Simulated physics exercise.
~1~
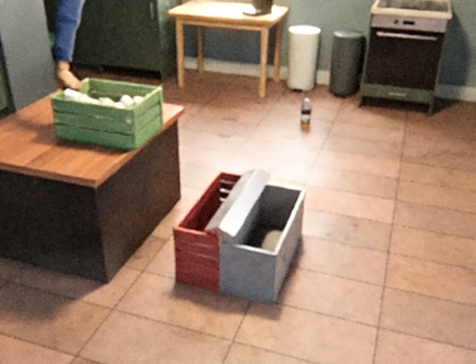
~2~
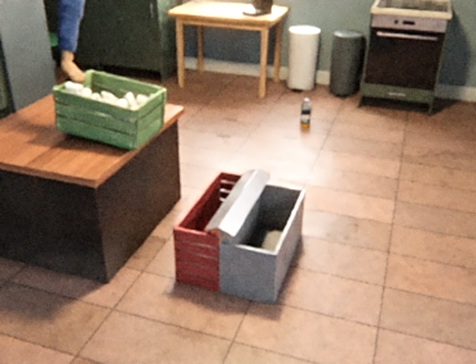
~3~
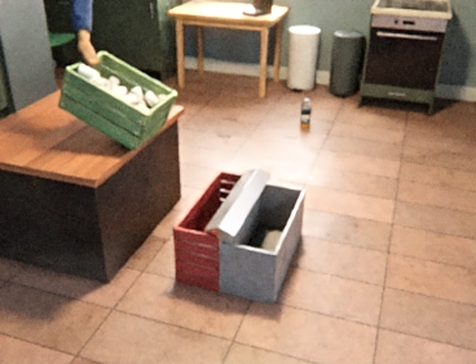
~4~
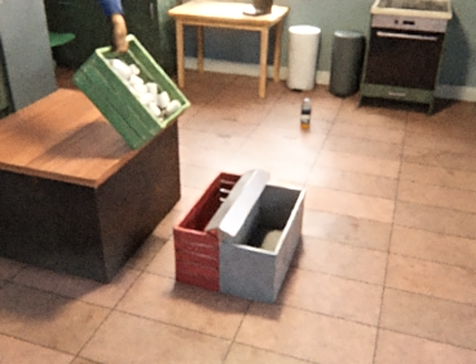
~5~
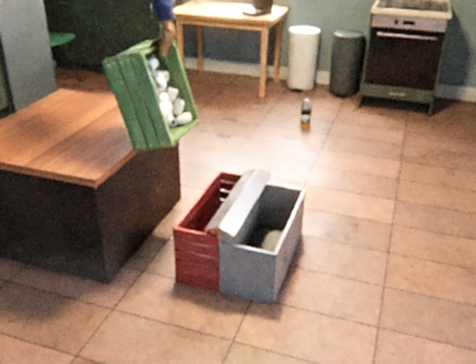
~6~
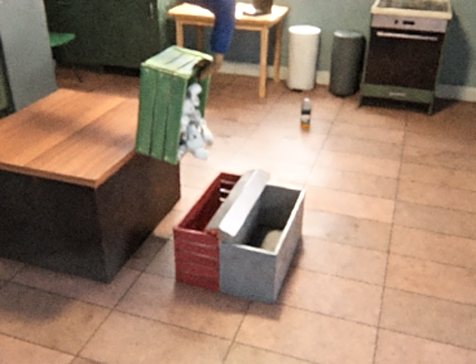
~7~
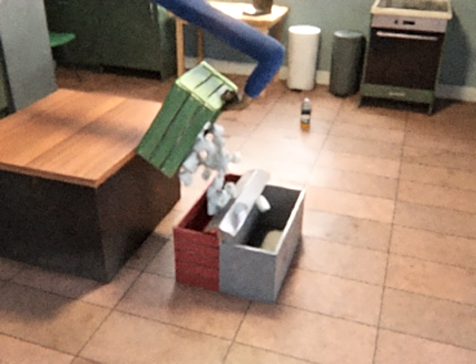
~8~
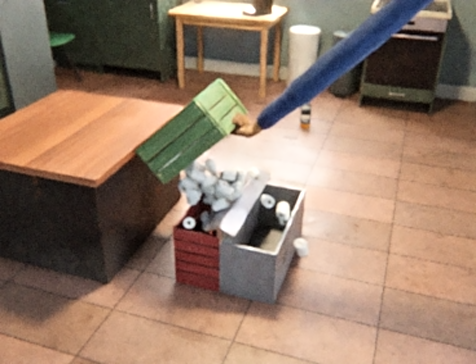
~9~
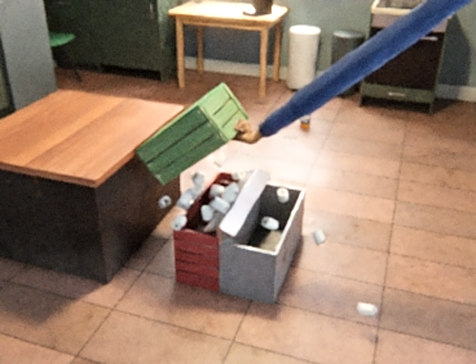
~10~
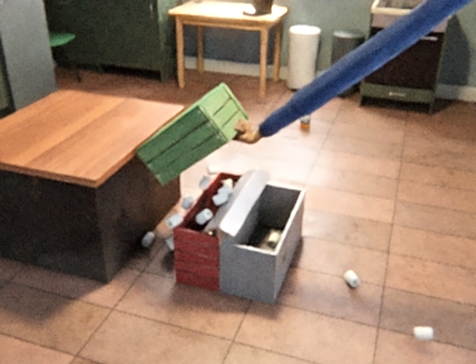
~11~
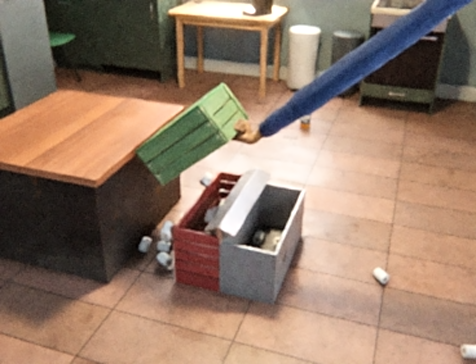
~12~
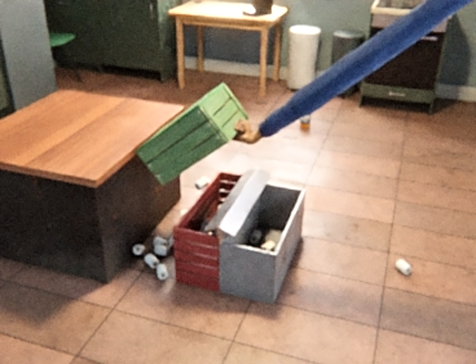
The footage shows a blue-sleeved arm lifting a green crate of white rolls from a wooden-topped bench and tipping it over a red trough beside a grey tub. Rolls tumble into both containers and onto the floor, and the crate stays held upturned, empty.
